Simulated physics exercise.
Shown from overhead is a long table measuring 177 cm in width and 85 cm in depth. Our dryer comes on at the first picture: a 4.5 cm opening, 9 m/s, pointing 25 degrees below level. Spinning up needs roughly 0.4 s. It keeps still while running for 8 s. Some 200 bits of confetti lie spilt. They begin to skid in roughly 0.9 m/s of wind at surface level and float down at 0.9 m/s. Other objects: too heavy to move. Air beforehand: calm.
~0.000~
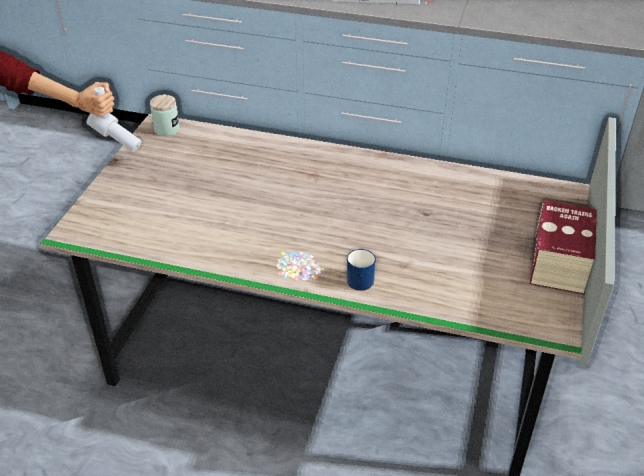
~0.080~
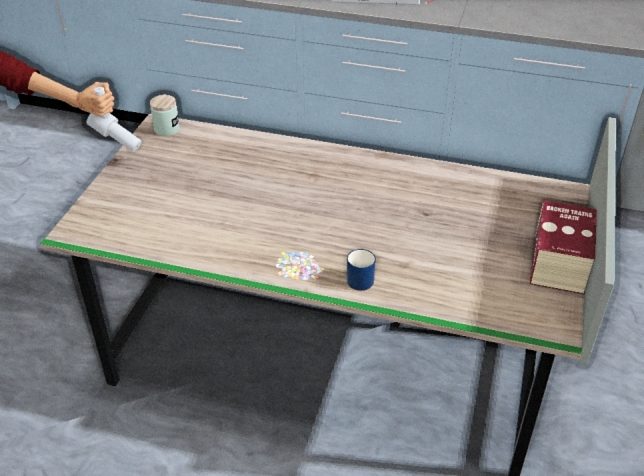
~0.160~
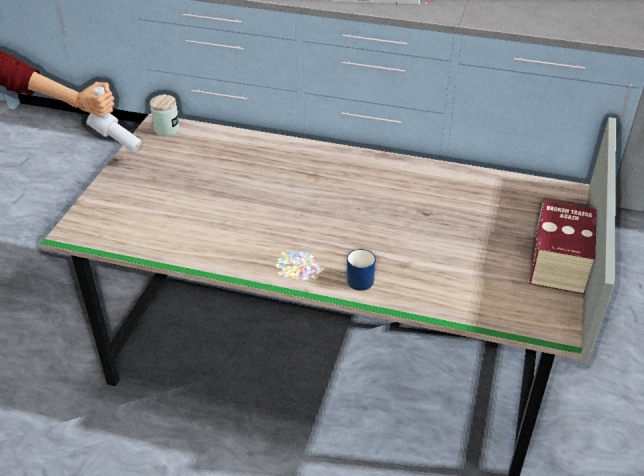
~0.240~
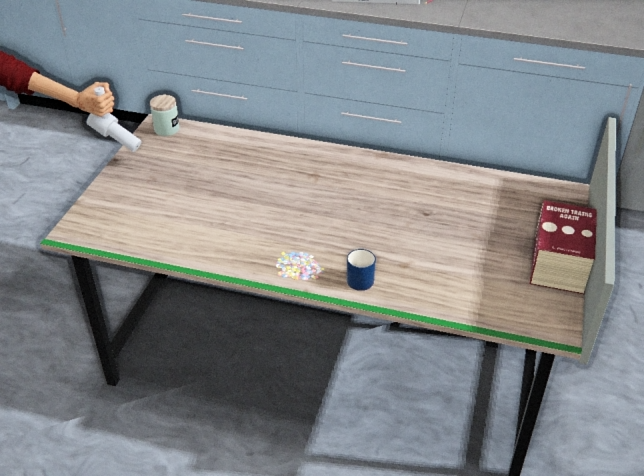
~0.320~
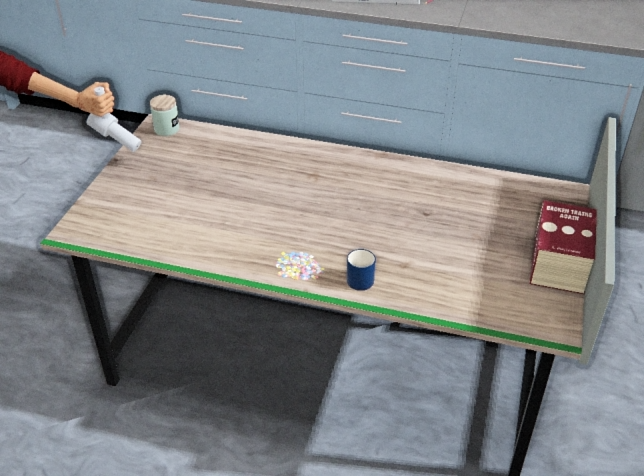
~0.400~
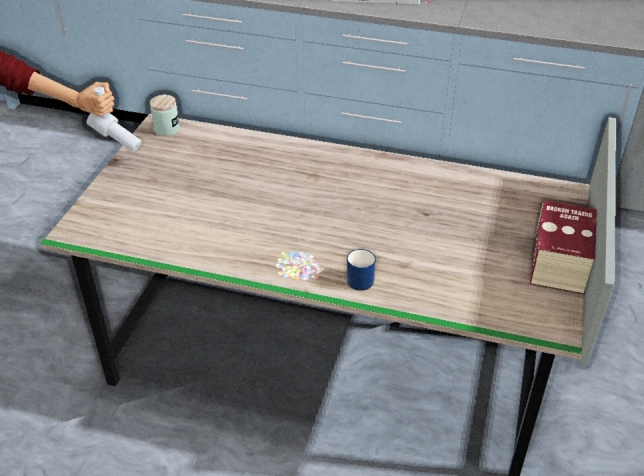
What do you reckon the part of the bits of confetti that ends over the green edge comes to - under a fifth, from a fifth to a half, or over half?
Roughly above half, I reckon.
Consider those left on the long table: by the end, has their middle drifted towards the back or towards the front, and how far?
I'd say frontward, around 10 cm.
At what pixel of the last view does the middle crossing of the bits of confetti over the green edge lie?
Midpoint of crossings, approx. (351, 307).
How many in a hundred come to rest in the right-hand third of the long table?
1 %.
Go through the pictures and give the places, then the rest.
In the first frame, the middle of the bits of confetti is near (298, 266), none has stirred yet and the mouth of the dryer is at (137, 146).
In the second frame, the middle of the bits of confetti is near (298, 266), none has stirred yet and the green edge is centred on (291, 295).
In the third frame, the middle of the bits of confetti is near (298, 266), none has stirred yet, the top of a mug is at (361, 258) and the top of a book is at (568, 229).
In the fourth frame, the middle of the bits of confetti is near (298, 266) and none has stirred yet.
In the fifth frame, the middle of the bits of confetti is near (298, 266) and none has stirred yet.
In the sixth frame, the middle of the bits of confetti is near (298, 266) and none has stirred yet.
After 1.6 s, 75 % are over the green edge; the middle of those still in play is near (364, 300); 67 % have settled or left.
After 2.6 s, 80 % are over the green edge; the middle of those still in play is near (371, 303); 84 % have settled or left.
After 4.4 s, 82 % are over the green edge; the middle of those still in play is near (371, 304); 86 % have settled or left.
After 8.0 s, at the end, 84 % are over the green edge; the middle of those still in play is near (375, 306).
